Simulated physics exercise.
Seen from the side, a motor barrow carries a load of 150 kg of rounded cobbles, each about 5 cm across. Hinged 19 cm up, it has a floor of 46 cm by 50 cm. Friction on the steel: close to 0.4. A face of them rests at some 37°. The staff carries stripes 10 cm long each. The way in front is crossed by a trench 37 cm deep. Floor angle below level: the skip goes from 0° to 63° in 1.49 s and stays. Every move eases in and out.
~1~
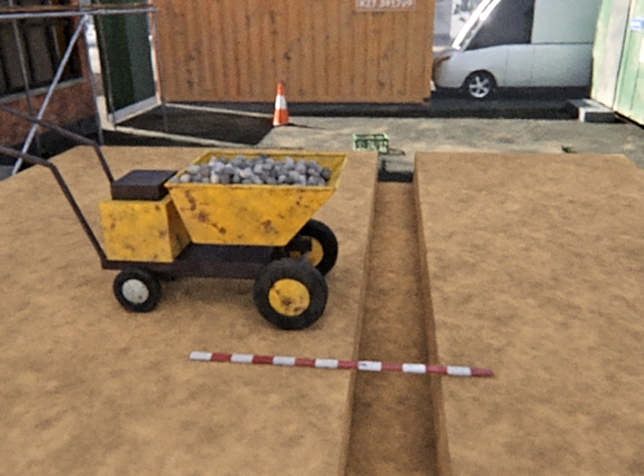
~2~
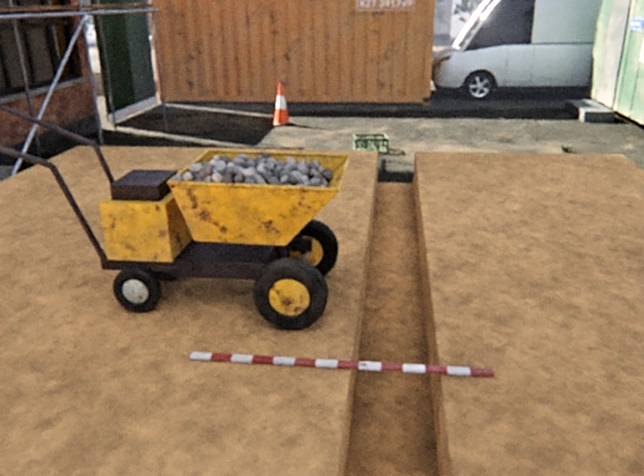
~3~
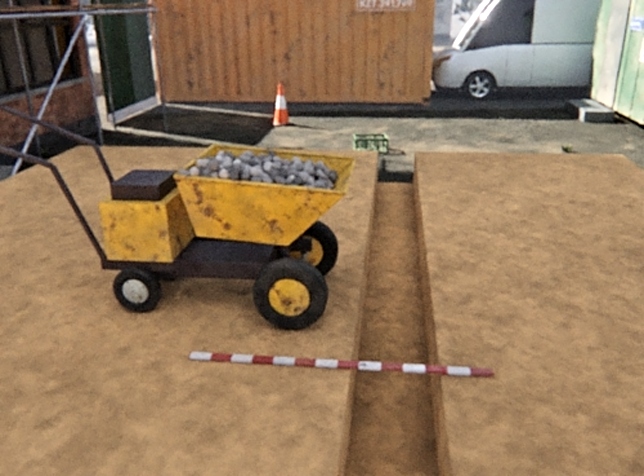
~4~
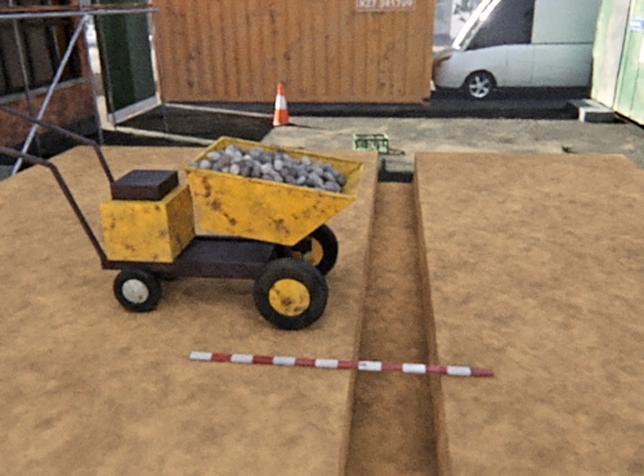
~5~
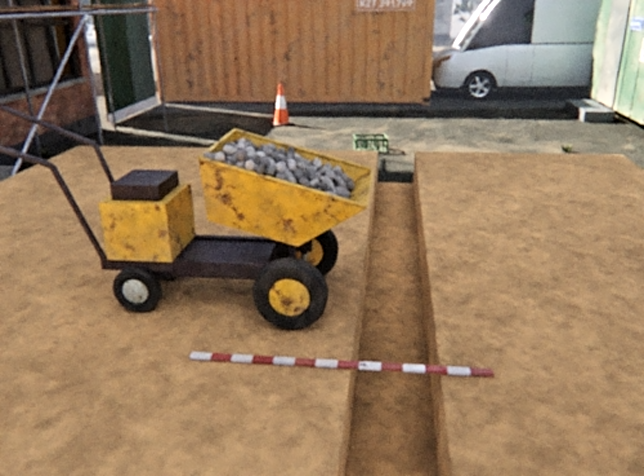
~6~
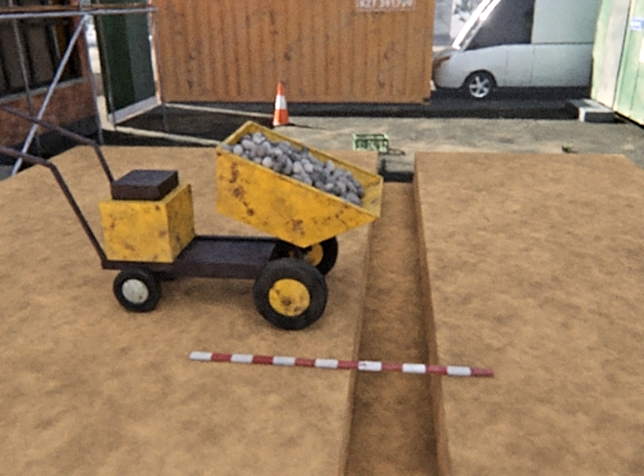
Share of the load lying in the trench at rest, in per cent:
54 per cent.
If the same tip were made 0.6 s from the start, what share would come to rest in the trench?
Near 35 per cent.
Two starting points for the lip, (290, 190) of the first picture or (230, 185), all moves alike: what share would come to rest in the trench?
Roughly 95 in a hundred, then 65 in a hundred.
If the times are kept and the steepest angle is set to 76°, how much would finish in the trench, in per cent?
It would be close to 45 percent.
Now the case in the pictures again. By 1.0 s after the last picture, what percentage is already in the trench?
Close to 10 per cent at that time.
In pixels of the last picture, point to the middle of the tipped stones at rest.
At about pixel (426, 335) in the last view.
Then, 0.5 s after the last picture the floor is at 53°, 100 % in the skip; the foremost stones are at (416, 247).
Then, 1.0 s after the last picture the floor is at 63°, 68 % in the skip, 8 % in the trench, 24 % past the trench; the foremost stones are at (522, 322).
Then, 1.3 s after the last picture the floor is at 63°, 43 % in the skip, 15 % in the trench, 43 % past the trench; the foremost stones are at (568, 315).
Then, 3.3 s after the last picture the floor is at 63°, 1 % in the skip, 54 % in the trench, 45 % past the trench; the foremost stones are at (586, 308).
